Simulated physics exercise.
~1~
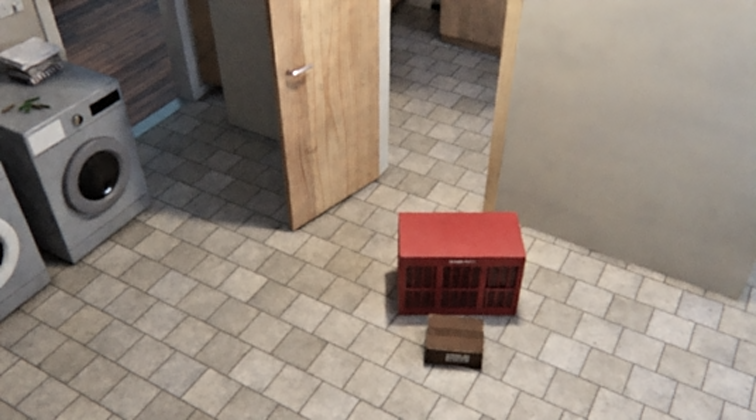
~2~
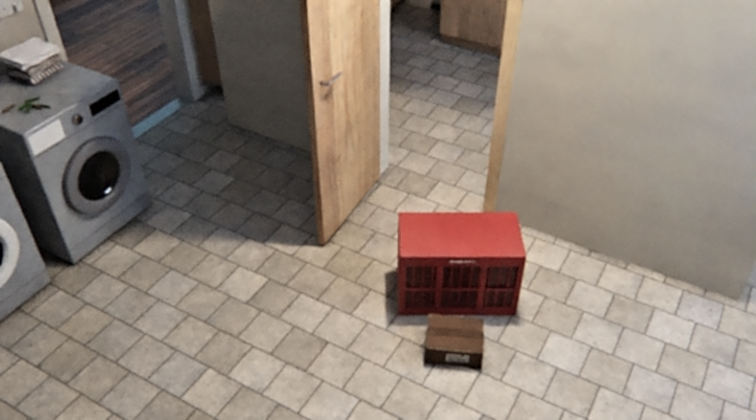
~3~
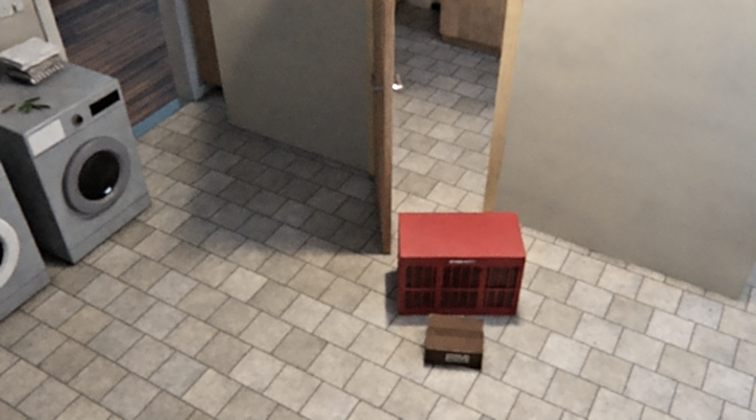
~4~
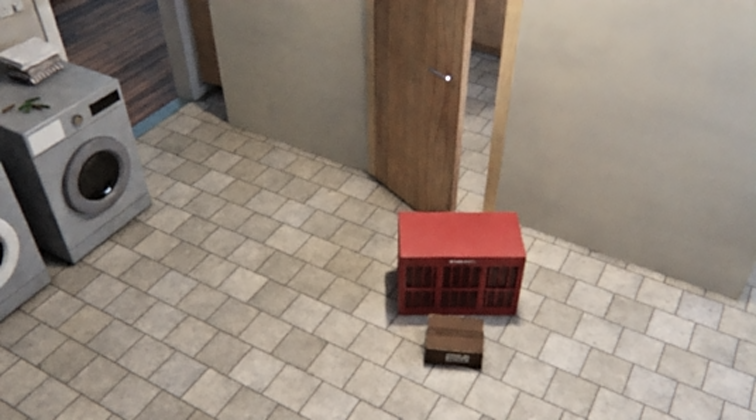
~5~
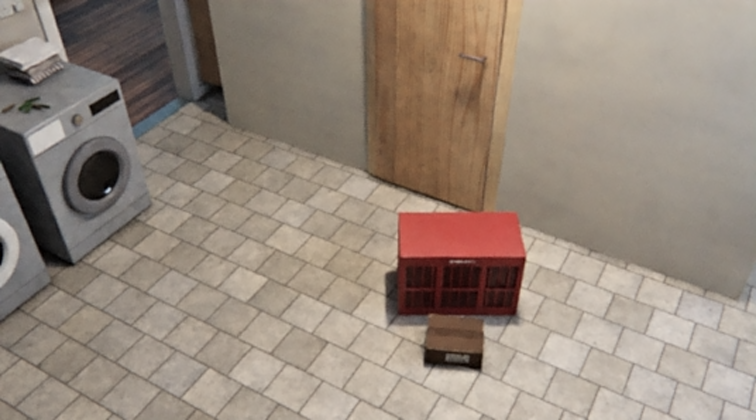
In a tiled laundry room, an open wooden door swings fully shut behind a red chest.
